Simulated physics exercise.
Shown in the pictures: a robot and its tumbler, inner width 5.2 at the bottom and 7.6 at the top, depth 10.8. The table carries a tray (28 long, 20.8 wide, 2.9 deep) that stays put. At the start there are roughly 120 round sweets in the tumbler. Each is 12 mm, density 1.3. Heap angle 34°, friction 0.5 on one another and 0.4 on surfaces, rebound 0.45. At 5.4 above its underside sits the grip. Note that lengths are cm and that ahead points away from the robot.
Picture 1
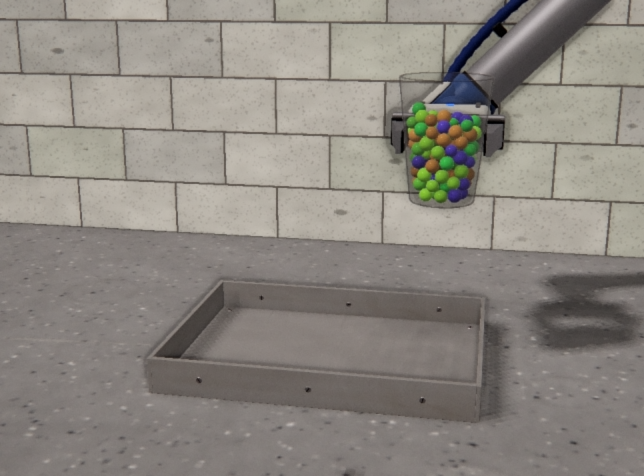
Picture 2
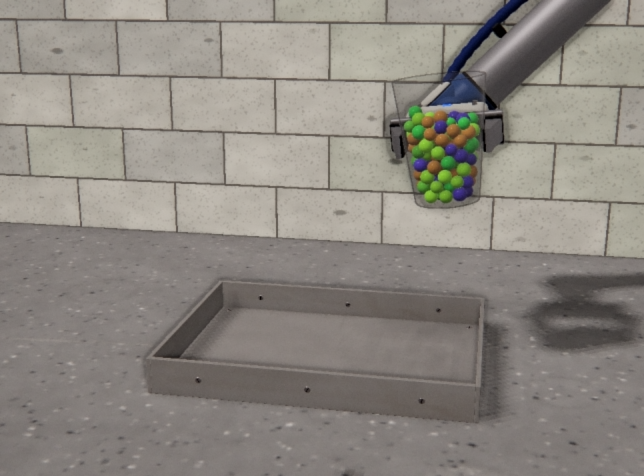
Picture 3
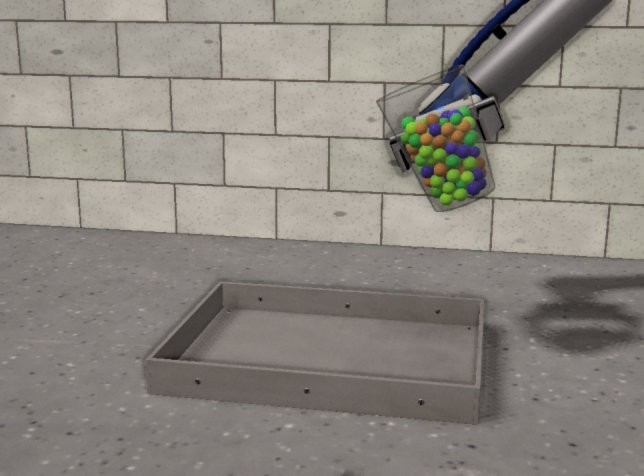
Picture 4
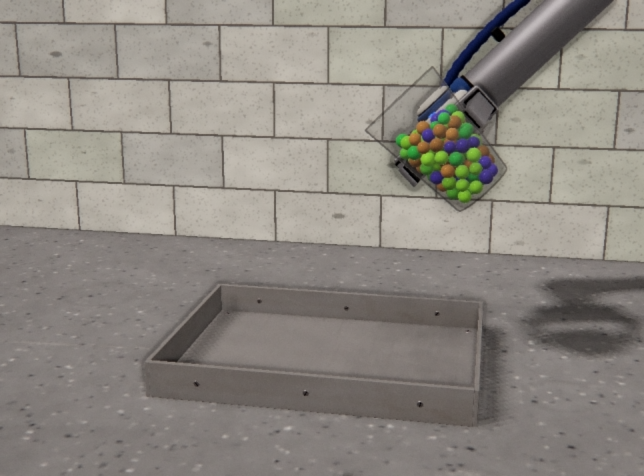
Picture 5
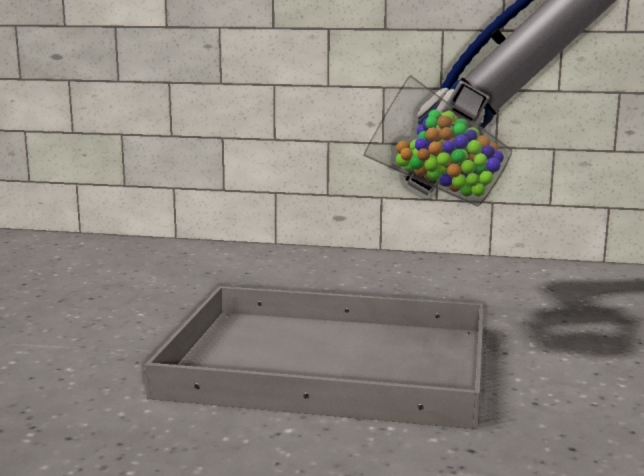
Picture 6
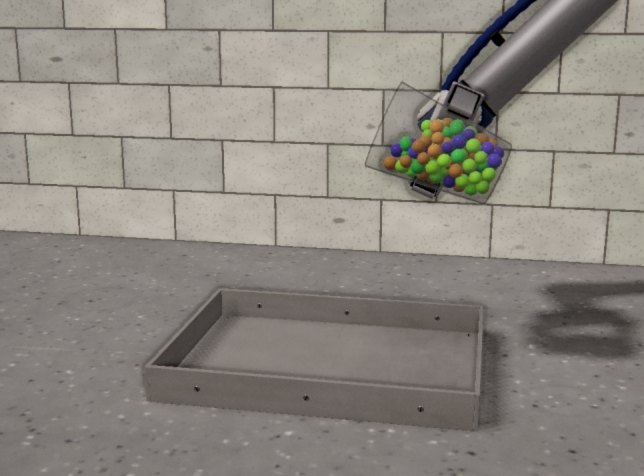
The footage shows a robot arm holding a clear tumbler of colourful round sweets above an empty grey tray, gradually tilting it from upright until its mouth points left, while the sweets shift inside toward the open end.
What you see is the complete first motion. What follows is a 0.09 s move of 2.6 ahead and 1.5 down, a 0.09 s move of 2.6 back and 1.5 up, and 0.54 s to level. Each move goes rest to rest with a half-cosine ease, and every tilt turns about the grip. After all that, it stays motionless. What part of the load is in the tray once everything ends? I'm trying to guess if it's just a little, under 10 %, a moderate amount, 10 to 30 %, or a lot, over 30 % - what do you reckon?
I reckon just a little.
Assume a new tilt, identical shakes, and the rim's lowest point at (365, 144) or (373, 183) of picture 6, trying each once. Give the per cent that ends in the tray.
First try about 0 per cent, second try about 30 per cent.
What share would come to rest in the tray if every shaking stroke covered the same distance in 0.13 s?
0 %.
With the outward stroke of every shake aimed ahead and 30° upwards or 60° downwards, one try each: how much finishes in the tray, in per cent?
Estimates, in order: 30 % then 0 %.
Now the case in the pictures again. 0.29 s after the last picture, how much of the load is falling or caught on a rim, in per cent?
My guess is some 3 in a hundred.
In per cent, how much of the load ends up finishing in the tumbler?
Roughly 95 percent.
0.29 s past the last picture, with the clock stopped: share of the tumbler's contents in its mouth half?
Around 40 percent.
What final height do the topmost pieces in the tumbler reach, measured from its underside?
It reaches close to 9.0 cm in the end.
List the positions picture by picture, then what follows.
Tumbler middle at (444, 142), level; upper third of the load around (444, 128), from x 415 to 475, top at y 110; 119 in the tumbler, in the first frame.
Tumbler middle at (443, 142), tilted 6° forward; upper third of the load around (443, 129), from x 410 to 475, top at y 115, in the second frame.
Tumbler middle at (443, 143), tilted 23° forward; upper third of the load around (446, 130), from x 405 to 480, top at y 115, in the third frame.
Tumbler middle at (442, 146), tilted 45° forward; upper third of the load around (444, 134), from x 405 to 490, top at y 110, in the fourth frame.
Tumbler middle at (442, 148), tilted 62° forward; upper third of the load around (447, 135), from x 405 to 495, top at y 115, in the fifth frame.
Tumbler middle at (442, 150), tilted 68° forward; upper third of the load around (447, 142), from x 390 to 495, top at y 125; 119 in the tumbler, in the sixth frame.
Then, 0.29 s later, tilted 62° forward, highest piece 22 above the table; 114 in the tumbler, 1 in the tray, 4 in flight or on a rim.
Then, 0.58 s later, tilted 11° forward, highest piece 26 above the table; 114 in the tumbler, 4 in the tray, 1 on the table or floor.
Then, 0.92 s later, level, highest piece 25 above the table; 114 in the tumbler, 4 in the tray, 1 on the table or floor.
Then, 1.97 s later, level, highest piece 25 above the table; 114 in the tumbler, 4 in the tray, 1 on the table or floor.
At rest, 114 in the tumbler, 4 in the tray, 1 on the table or floor. That is 3 % in the tray.
